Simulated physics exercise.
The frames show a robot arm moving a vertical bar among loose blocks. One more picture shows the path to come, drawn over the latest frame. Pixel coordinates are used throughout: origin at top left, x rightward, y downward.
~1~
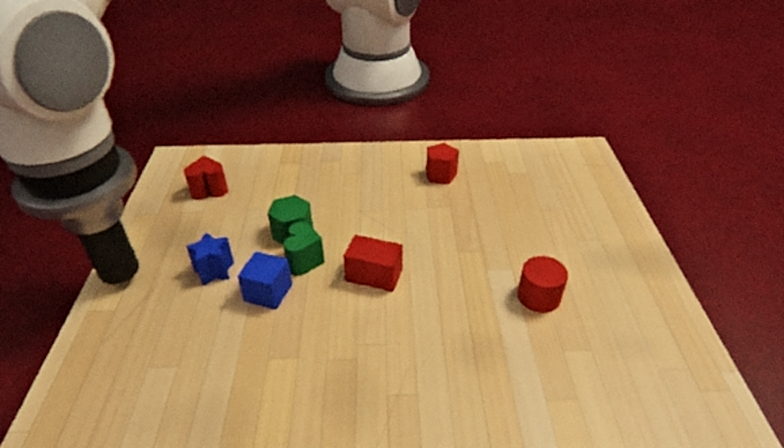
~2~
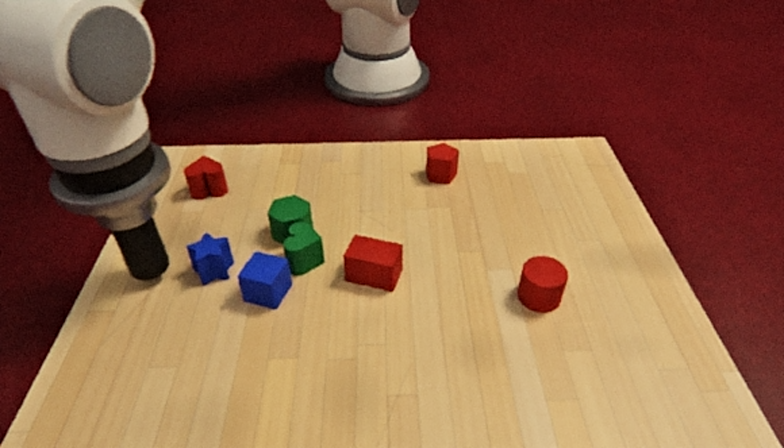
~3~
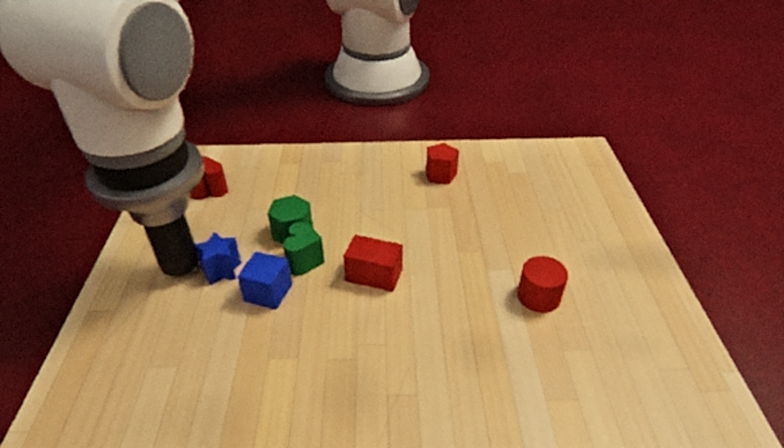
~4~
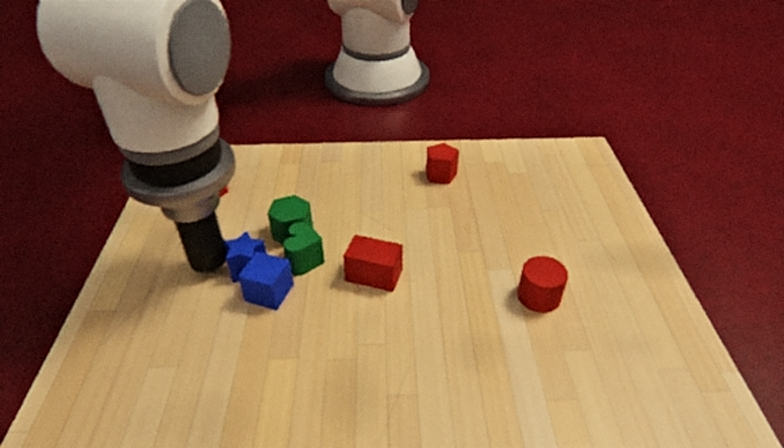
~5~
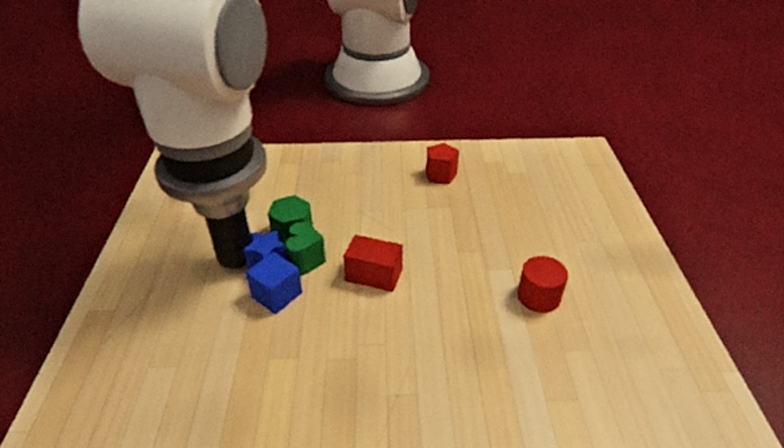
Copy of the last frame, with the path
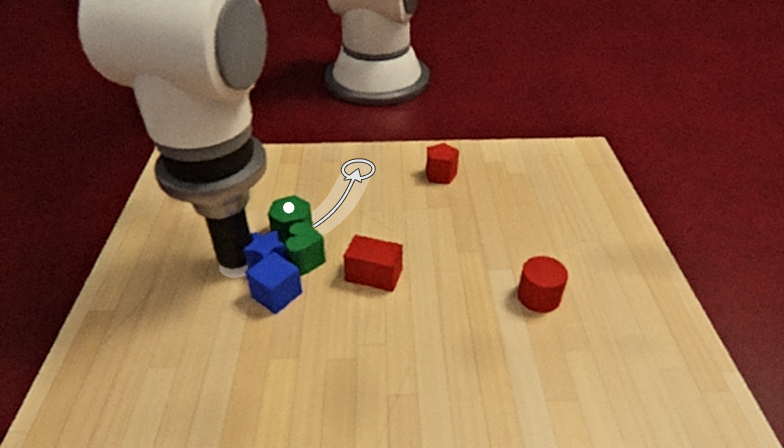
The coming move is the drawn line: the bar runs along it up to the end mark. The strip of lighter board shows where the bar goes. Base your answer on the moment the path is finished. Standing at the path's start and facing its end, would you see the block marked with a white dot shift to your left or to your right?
It shifts to the right.
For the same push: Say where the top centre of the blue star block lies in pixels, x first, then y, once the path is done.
My estimate: (291, 235).
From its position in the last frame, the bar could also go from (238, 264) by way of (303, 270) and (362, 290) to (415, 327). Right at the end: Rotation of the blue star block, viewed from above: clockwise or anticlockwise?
Short answer: Counterclockwise.
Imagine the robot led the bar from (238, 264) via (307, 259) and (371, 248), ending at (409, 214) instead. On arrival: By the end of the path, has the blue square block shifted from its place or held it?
It is moved from its place.
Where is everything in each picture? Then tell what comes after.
Lower end of the bar at (120, 272), tops of blocks, blue star block at (207, 246), blue square block at (263, 267), green hexagonal block at (289, 208), green heart-shaped block at (301, 236), in the first frame.
Bar at (150, 268), blocks as before, in the second frame.
Bar at (180, 264), blue star block at (215, 245), in the third frame.
Bar at (209, 260), blue star block at (242, 245), in the fourth frame.
Bar at (236, 257), blue star block at (264, 242), blue square block at (272, 270), green hexagonal block at (289, 208), green heart-shaped block at (302, 236), in the fifth frame.
The drawn path runs from (238, 264) by way of (297, 236) and (340, 203) to (358, 169); the dot is on the green hexagonal block.
The first path, step by step. One third of the way, bar at (298, 227); blue star block at (291, 235), turned 65° clockwise; green hexagonal block at (320, 191); green heart-shaped block at (321, 236).
Two thirds of the way, bar at (339, 196); blue star block at (291, 235), turned 65° clockwise; green hexagonal block at (362, 163); green heart-shaped block at (321, 236).
At the end, bar at (358, 162); blue star block at (291, 235), turned 65° clockwise; blue square block not moved; green hexagonal block at (391, 141), turned 65° clockwise; green heart-shaped block at (321, 236).
